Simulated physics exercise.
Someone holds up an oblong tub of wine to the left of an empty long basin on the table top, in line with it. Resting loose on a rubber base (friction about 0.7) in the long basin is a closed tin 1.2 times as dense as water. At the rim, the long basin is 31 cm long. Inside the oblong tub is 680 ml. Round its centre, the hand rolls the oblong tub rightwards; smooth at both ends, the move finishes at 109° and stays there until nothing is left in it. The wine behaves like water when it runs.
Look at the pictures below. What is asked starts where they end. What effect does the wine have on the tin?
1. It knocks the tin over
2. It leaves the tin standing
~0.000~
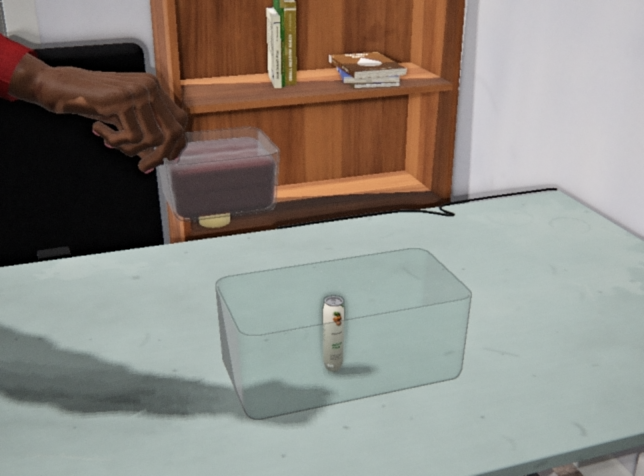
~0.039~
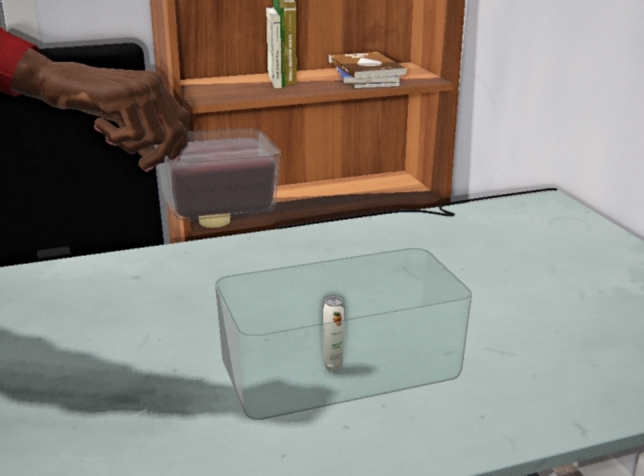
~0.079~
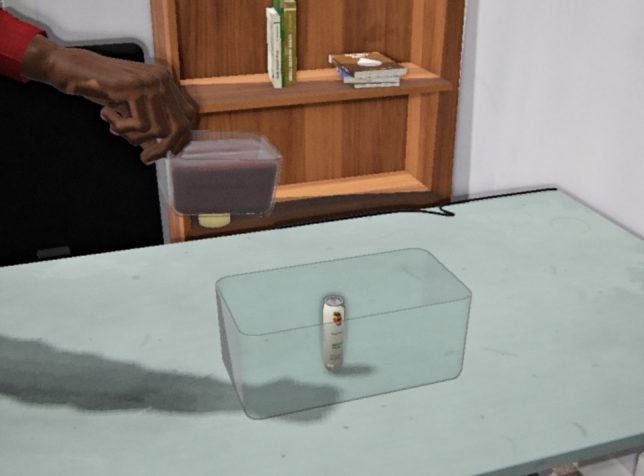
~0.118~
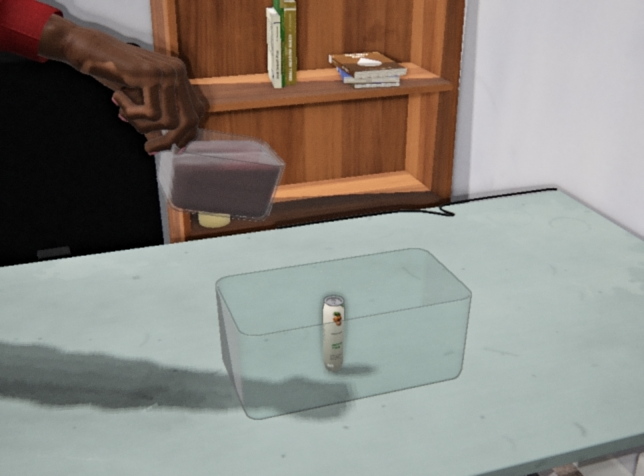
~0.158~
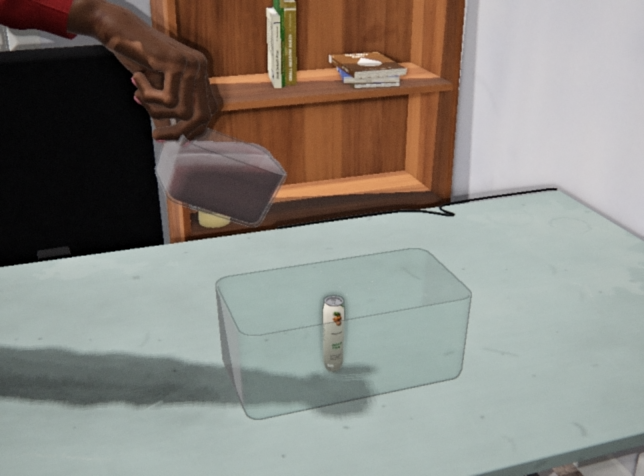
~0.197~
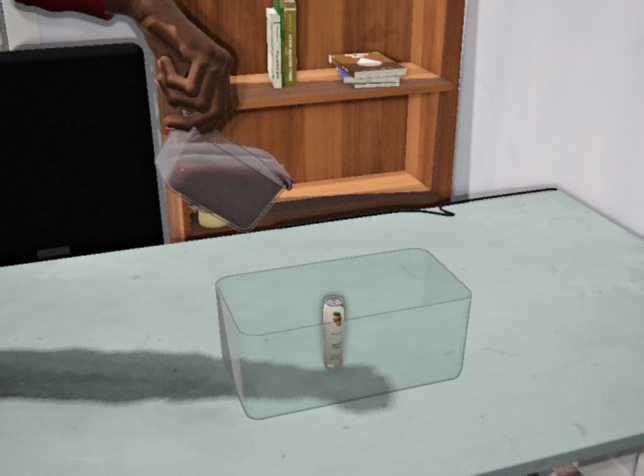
Option 1: It knocks the tin over.
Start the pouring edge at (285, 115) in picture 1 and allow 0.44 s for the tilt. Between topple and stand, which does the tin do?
Then it stays on its base.
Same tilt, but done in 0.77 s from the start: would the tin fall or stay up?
Outcome - the tin remains standing.
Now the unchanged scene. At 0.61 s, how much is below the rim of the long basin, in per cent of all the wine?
My estimate is about 92 percent.
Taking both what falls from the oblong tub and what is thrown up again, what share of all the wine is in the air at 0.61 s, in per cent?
Airborne share: Near 6 %.
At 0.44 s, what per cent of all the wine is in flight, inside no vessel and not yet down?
56 %.
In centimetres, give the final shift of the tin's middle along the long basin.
All told, the tin's centre has moved close to 8.0 cm.
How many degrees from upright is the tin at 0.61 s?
It is at some 5°.
Then, 0.44 s in, the tilt is 106° and 15 per cent is still to pour; the tin stands where it began.
Then, 0.61 s in, the tilt is 109° and 1 per cent is still to pour; the tin leans 4°.
Then, 0.79 s in, the tilt is 109° and 0 per cent is still to pour; the tin leans 34°.
Then, 0.99 s in, the tilt is 109° and 0 per cent is still to pour; the tin lies on its side.
Finally, the tin lies on its side.
